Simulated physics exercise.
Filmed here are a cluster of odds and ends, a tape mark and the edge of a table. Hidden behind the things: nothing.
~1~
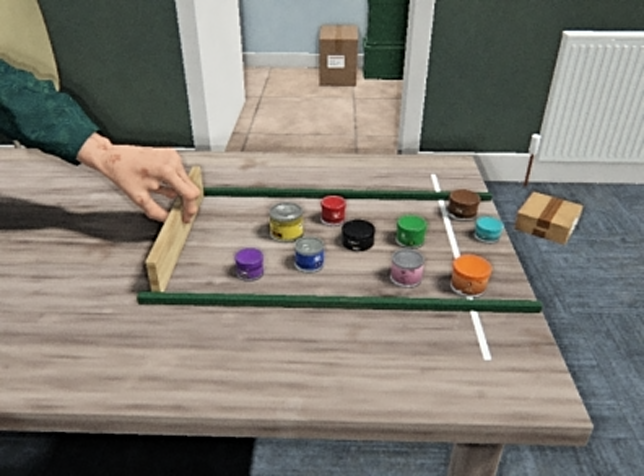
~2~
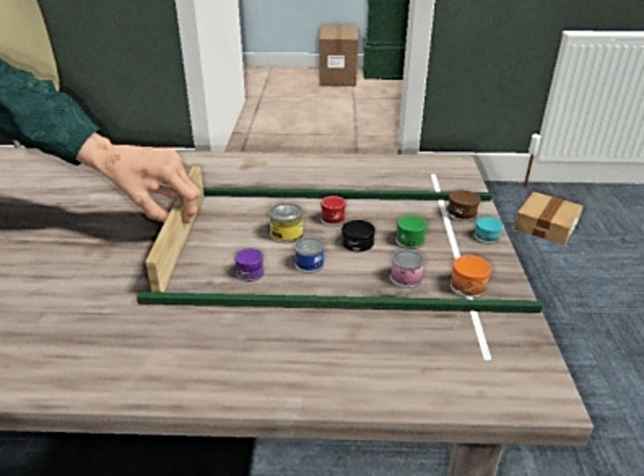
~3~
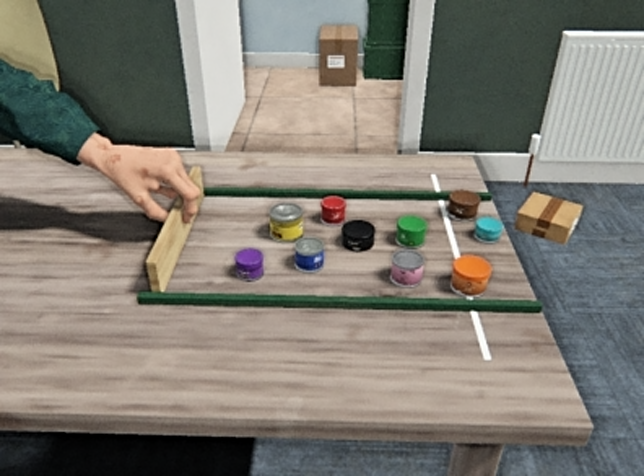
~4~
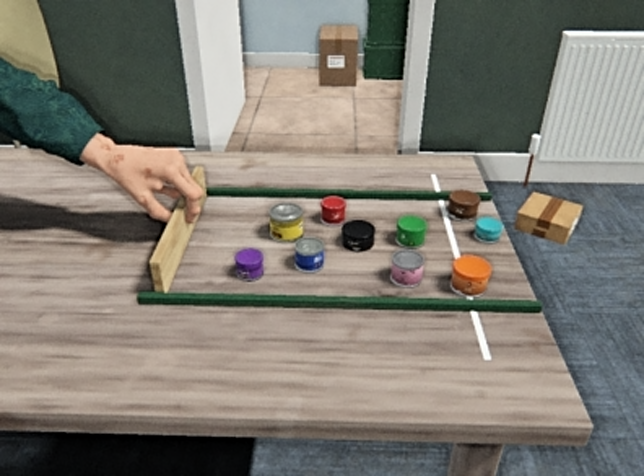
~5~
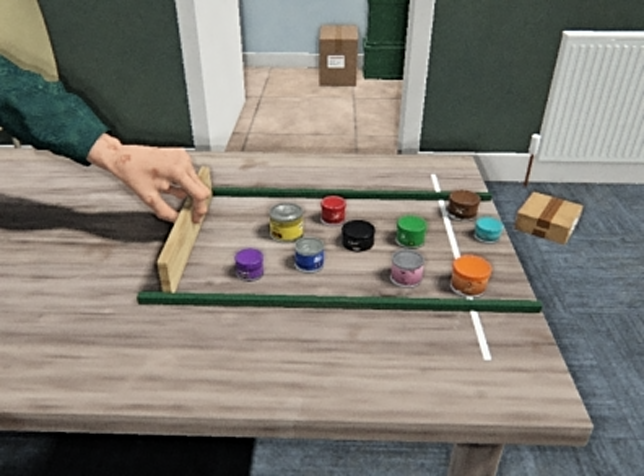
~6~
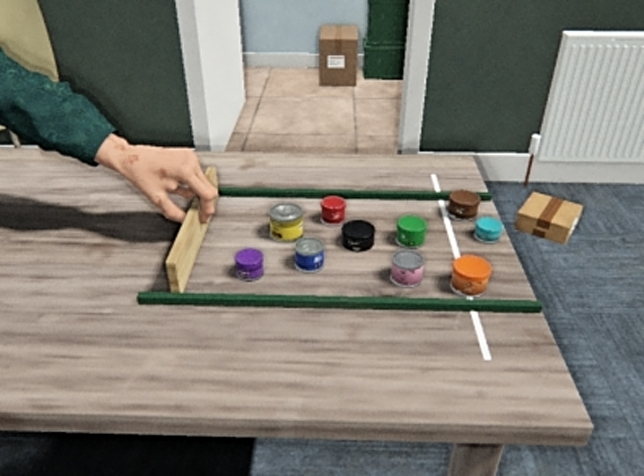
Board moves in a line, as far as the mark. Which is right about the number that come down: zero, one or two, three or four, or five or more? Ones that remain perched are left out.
The right one is one or two.
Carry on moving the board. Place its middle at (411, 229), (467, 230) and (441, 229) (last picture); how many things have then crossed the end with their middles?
In order: 0, 2, 1.
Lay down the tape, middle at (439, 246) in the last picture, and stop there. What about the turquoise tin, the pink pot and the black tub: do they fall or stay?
The turquoise tin is no longer there; as for the pink pot, it is still there; and the black tub is still there.
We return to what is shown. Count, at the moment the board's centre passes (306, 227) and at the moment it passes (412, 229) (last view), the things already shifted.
At that stage 3; at the next, 8.
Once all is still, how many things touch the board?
Looks like 4 of them, all told.
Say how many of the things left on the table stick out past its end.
The number is 2.
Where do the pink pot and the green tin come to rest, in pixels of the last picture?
In the last picture the pink pot sits at (504, 265) while the green tin sits at (499, 226).
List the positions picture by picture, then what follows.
The first picture shows turquoise tin (488, 230); brown tin (464, 205); orange tin (470, 276); board (179, 224); tape (454, 246).
The second picture shows brown tin (463, 206); pink pot (407, 268).
The third picture shows orange tin (470, 276); yellow tin (286, 223).
The fourth picture shows turquoise tin (488, 230); purple pot (250, 265).
The fifth picture shows brown tin (463, 206); blue tin (310, 255).
The sixth picture shows turquoise tin (488, 230); brown tin (463, 206); orange tin (470, 276); board (196, 225); tape (454, 246).
Soon after, none off yet; turquoise tin at rest near (488, 230); brown tin at rest near (463, 206); orange tin at rest near (470, 276).
By the end, the number that fall off is one or two; fallen, turquoise tin.
